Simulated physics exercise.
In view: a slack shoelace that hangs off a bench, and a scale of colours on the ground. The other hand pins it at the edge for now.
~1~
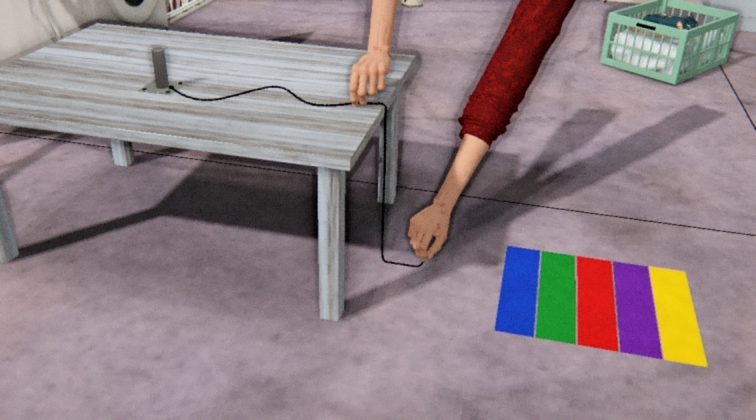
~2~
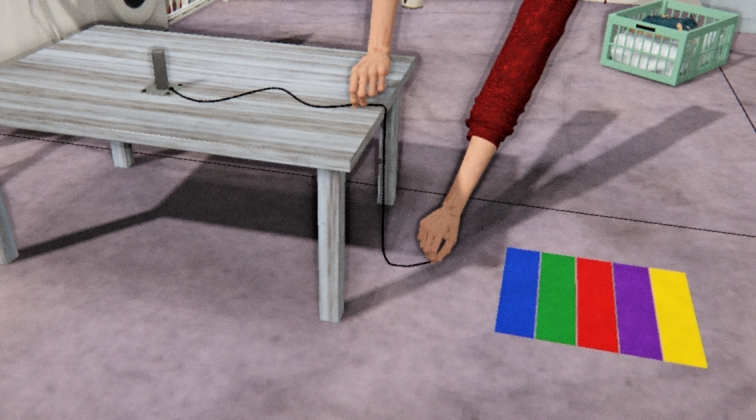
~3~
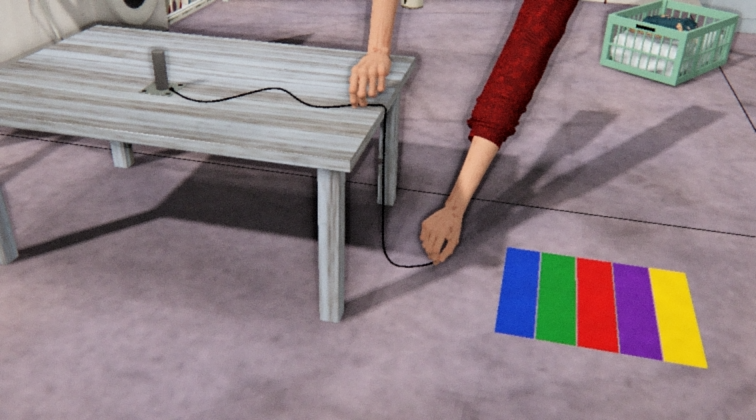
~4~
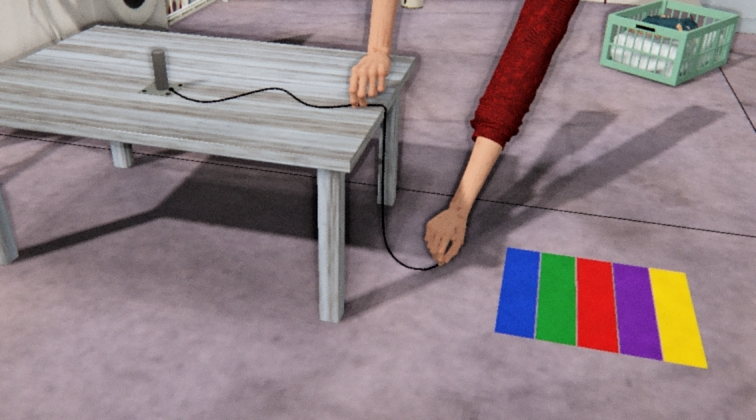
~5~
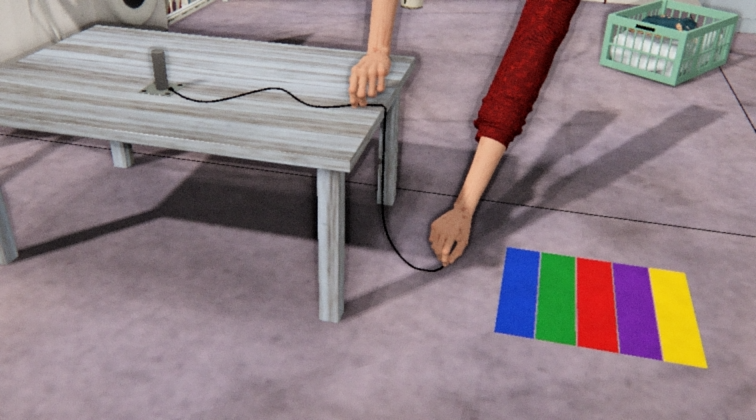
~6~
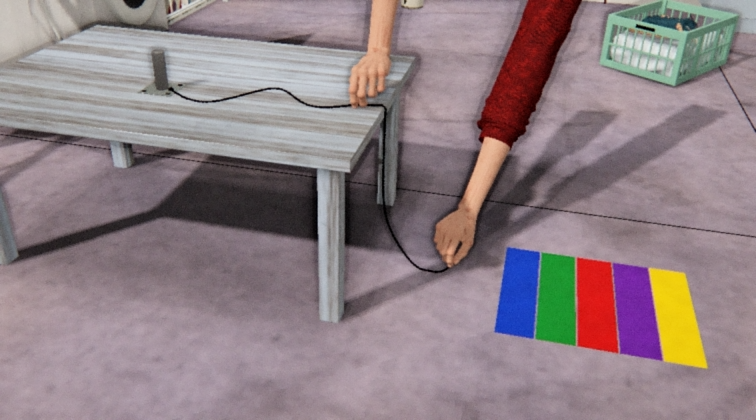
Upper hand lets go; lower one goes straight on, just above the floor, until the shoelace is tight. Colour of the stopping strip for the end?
Red.
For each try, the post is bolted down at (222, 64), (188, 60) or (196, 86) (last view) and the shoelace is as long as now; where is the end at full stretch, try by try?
You'd get roughly (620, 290), (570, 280) and (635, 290), one for each try.
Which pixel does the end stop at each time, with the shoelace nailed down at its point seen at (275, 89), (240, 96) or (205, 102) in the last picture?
First near (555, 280), then near (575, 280), then near (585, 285).
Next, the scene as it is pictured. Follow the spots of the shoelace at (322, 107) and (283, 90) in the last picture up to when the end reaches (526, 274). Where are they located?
Mark one about (370, 106), mark two about (306, 102).
Soon after, end near (526, 274); over blue.
Then, end near (571, 280); over green.
At full stretch, end near (599, 285); over red. The end stops over the red strip.
